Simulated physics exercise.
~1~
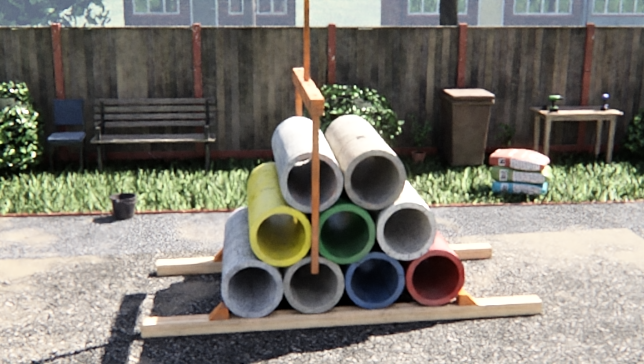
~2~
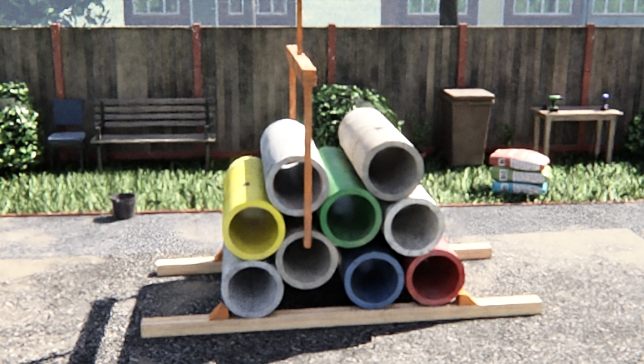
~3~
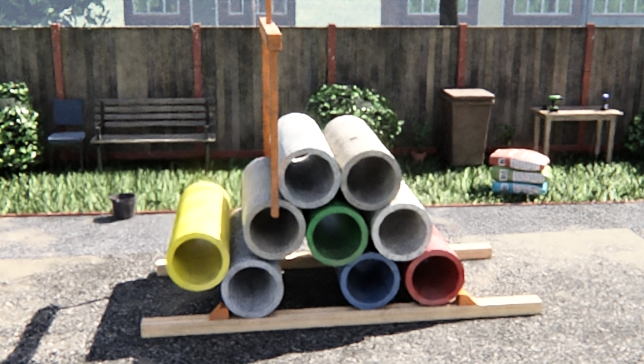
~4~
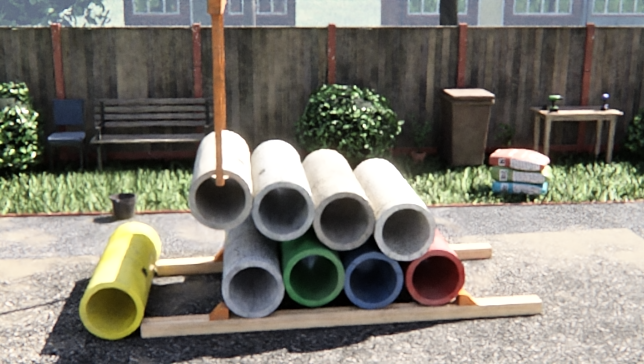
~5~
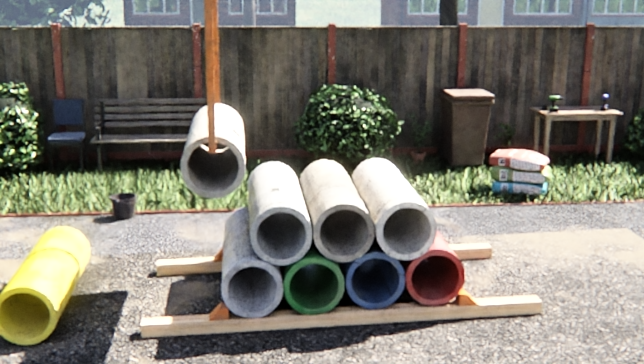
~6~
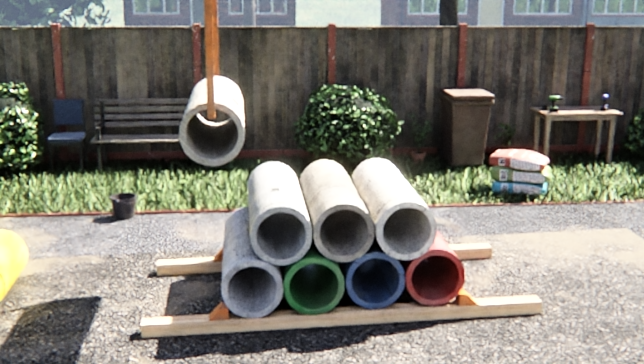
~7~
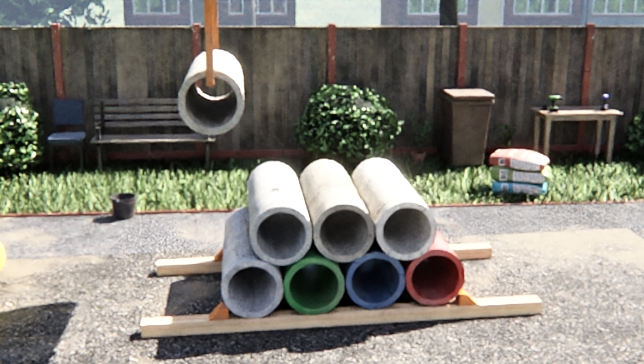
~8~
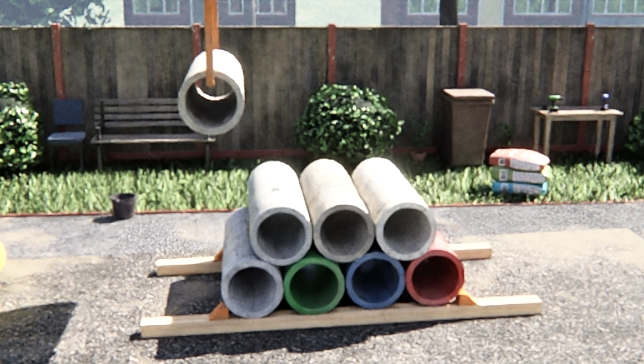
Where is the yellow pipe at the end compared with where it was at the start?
At the start it sits in the middle row of the stack, on the left side. By the end it is on the ground at the far left edge of the view, almost out of sight.
A pipe stack slumps as one is hoisted clear, and the yellow one rolls away left.
